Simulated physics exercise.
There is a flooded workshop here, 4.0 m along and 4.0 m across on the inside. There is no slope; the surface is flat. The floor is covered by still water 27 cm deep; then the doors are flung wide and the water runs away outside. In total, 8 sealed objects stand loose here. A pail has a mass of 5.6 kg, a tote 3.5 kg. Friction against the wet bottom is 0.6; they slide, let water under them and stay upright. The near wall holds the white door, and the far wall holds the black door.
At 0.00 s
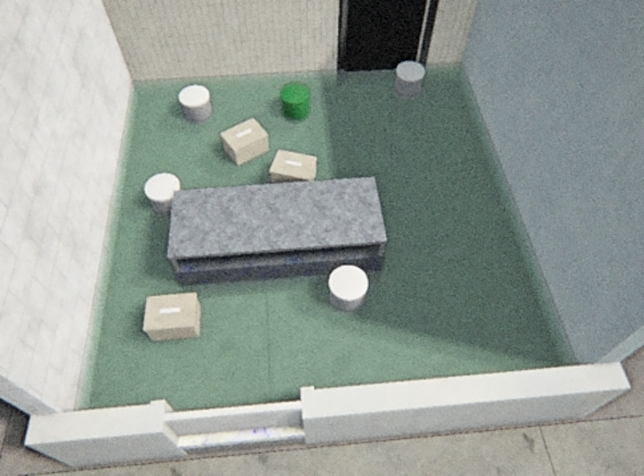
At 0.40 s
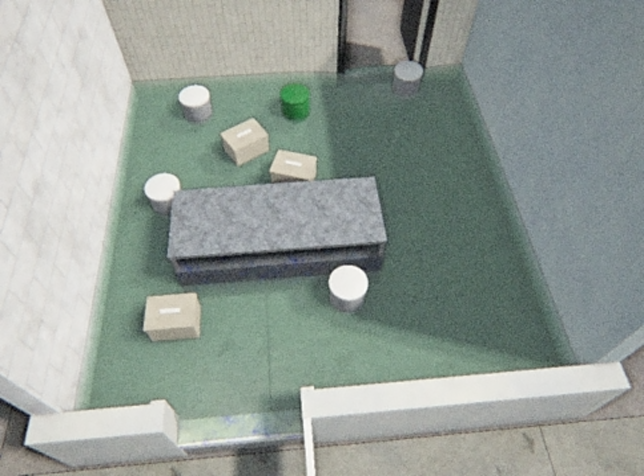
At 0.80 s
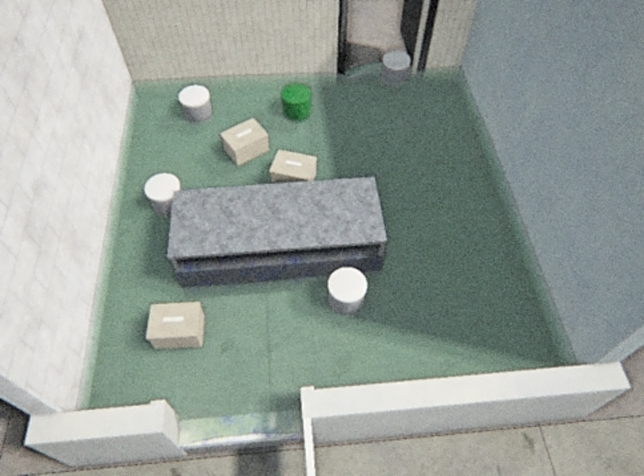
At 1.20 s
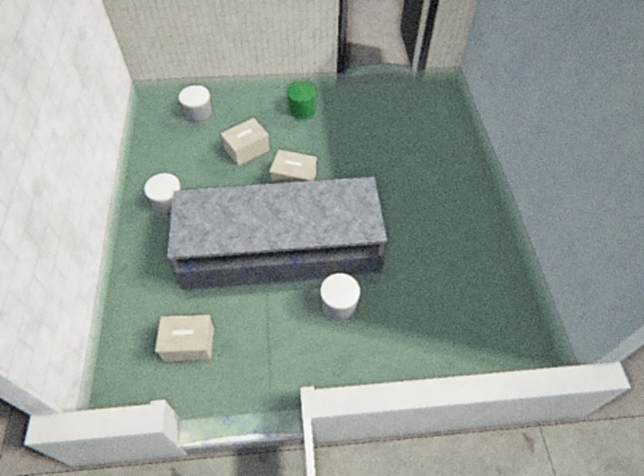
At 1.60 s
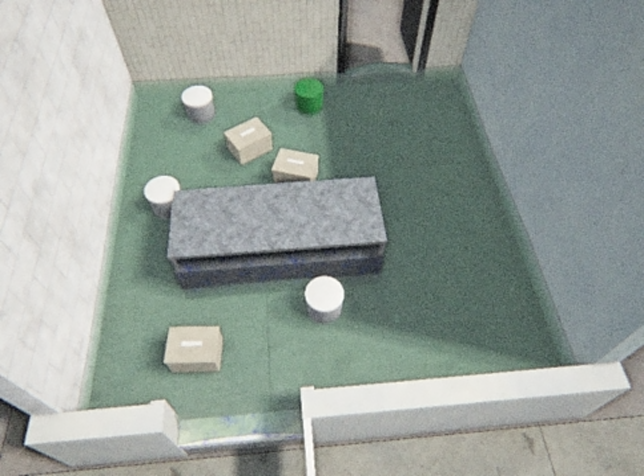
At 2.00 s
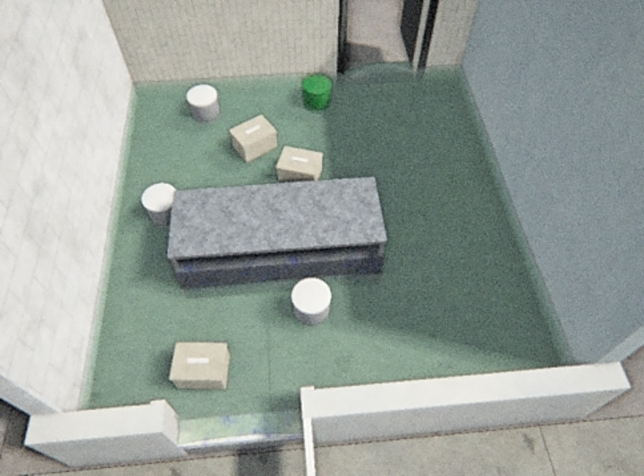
To begin with, white pails, tan boxes, a green pail and a grey one sit in shallow water around a long grey table, both doors closed. Then both doors are open; the grey pail slips out of view at the far doorway, and the others drift slightly.
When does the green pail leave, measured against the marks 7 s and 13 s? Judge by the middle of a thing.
It leaves before 7 s.
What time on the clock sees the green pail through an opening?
It gets out at about 4.0 s.
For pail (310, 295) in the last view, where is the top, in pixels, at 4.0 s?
Close to pixel (261, 332).
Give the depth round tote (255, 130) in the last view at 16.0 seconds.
6 cm.
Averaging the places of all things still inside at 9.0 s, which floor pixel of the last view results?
Roughly at (302, 144).
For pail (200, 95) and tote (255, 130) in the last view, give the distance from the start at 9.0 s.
First one 60 cm, second one 80 cm.
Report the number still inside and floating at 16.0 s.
Count at that moment: 3.
After 4.0 s the green pail has gone out (at 4.0 s); 3 of 8 are out; 5 afloat.
After 9.0 s the green pail has gone out (at 4.0 s); 5 of 8 are out; 3 afloat.
After 16.0 s the green pail has gone out (at 4.0 s); 5 of 8 are out; 3 afloat.
After 20.0 s the green pail has gone out (at 4.0 s); 7 of 8 are out; 0 afloat.
